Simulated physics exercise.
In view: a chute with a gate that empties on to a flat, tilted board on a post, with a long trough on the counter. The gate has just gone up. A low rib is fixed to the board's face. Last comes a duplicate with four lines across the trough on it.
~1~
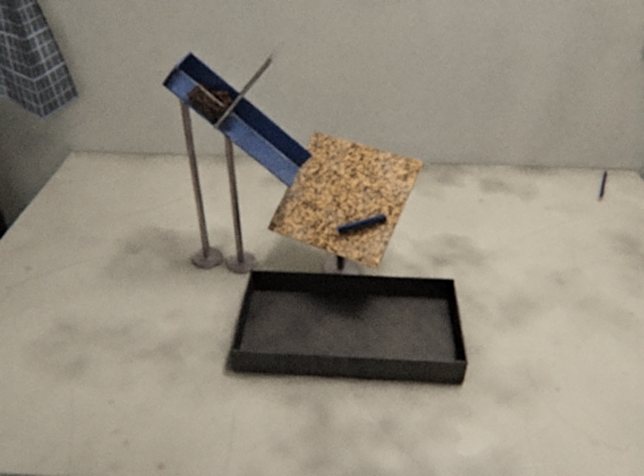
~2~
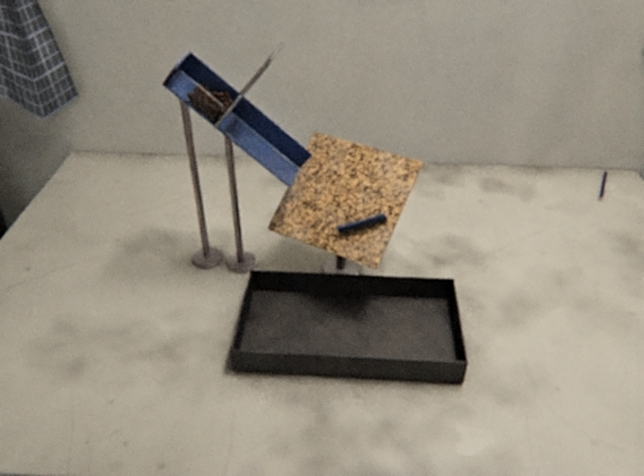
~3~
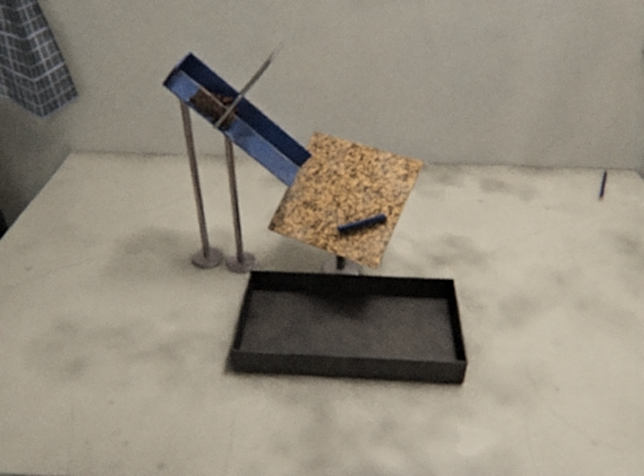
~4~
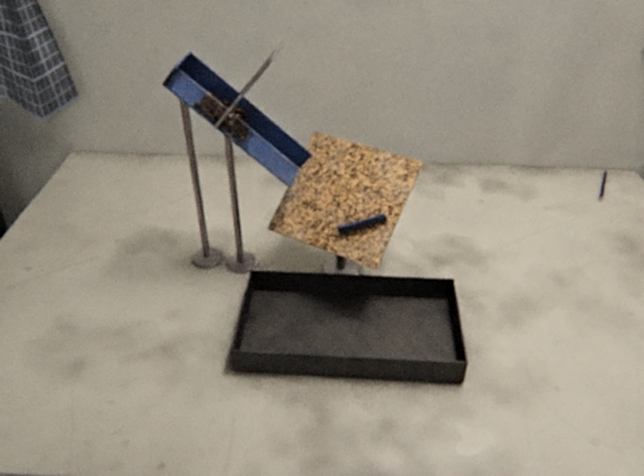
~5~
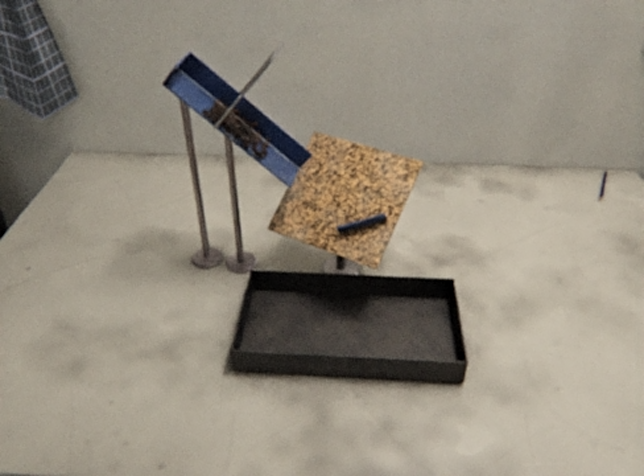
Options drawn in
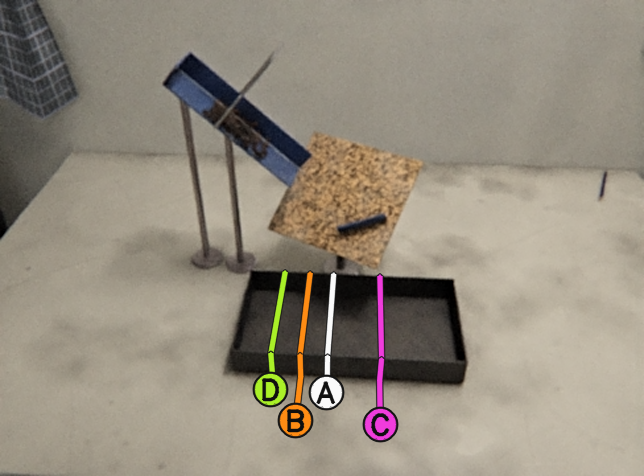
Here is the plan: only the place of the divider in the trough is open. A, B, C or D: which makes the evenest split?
B works best here.
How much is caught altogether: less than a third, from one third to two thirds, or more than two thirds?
It is more than two thirds.
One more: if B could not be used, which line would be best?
It is A.
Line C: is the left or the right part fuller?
The left side.
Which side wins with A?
Left.
On the marked copy, line A crosses the front rim at (327, 355); line B crosses the front rim at (300, 354); line C crosses the front rim at (381, 358); line D crosses the front rim at (271, 352).
Choosing A, of what is caught, the bulk on the left of the divider, close to a quarter on the right.
Choosing B, of what is caught, close to half on the left of the divider, close to half on the right.
Choosing C, of what is caught, all but a few on the left of the divider, only a few on the right.
Choosing D, of what is caught, only a few on the left of the divider, all but a few on the right.
